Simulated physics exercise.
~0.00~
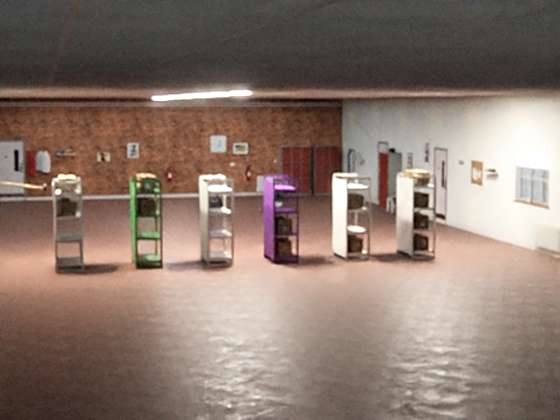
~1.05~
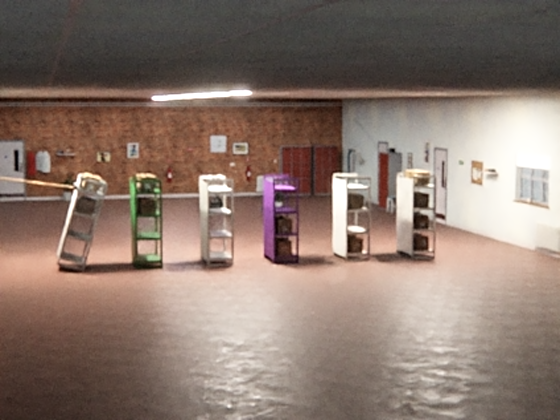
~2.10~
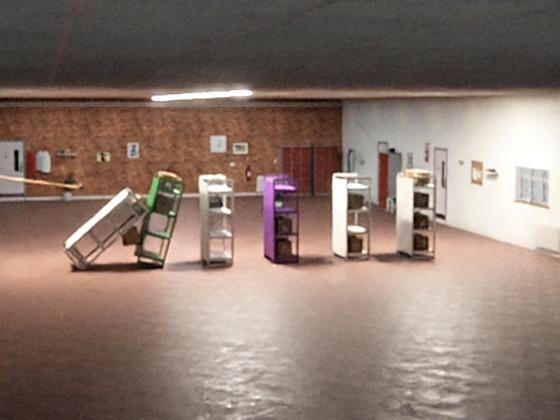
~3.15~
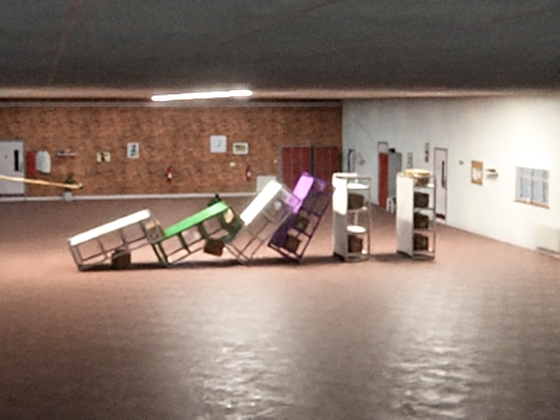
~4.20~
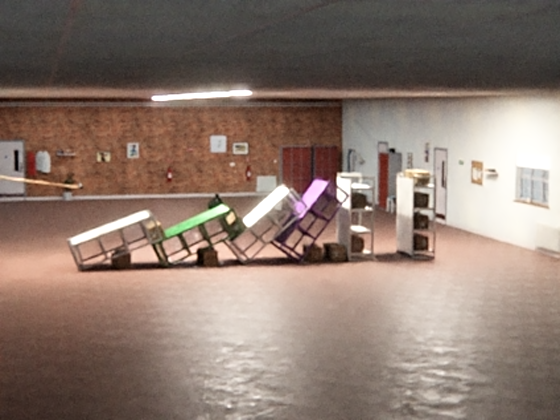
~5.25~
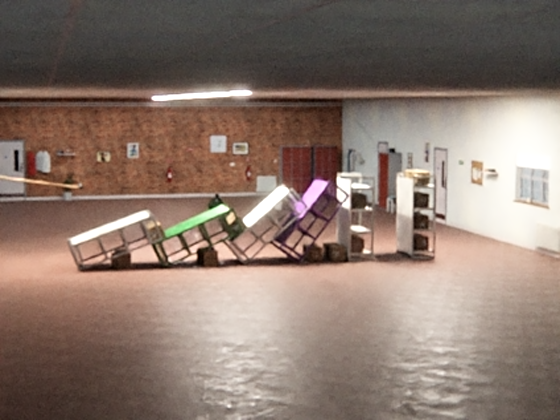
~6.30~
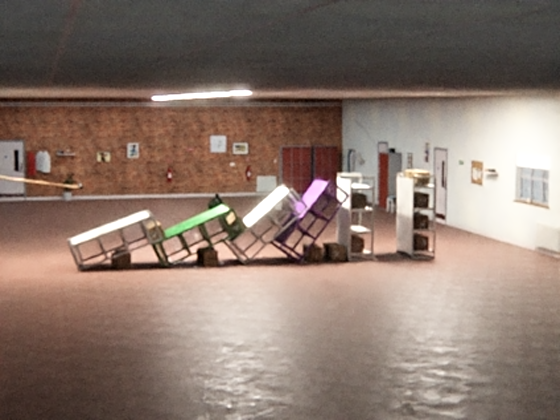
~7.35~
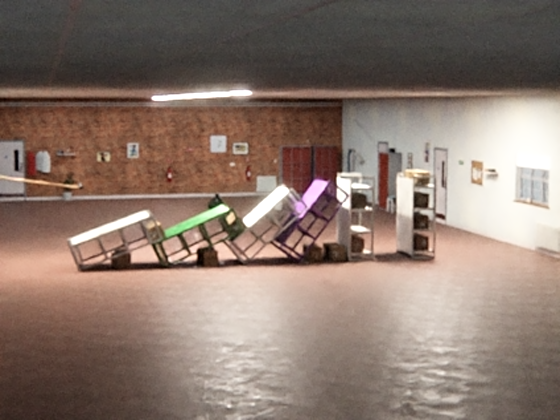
A pole tips the leftmost rack, toppling four racks rightward while the last two stay standing.
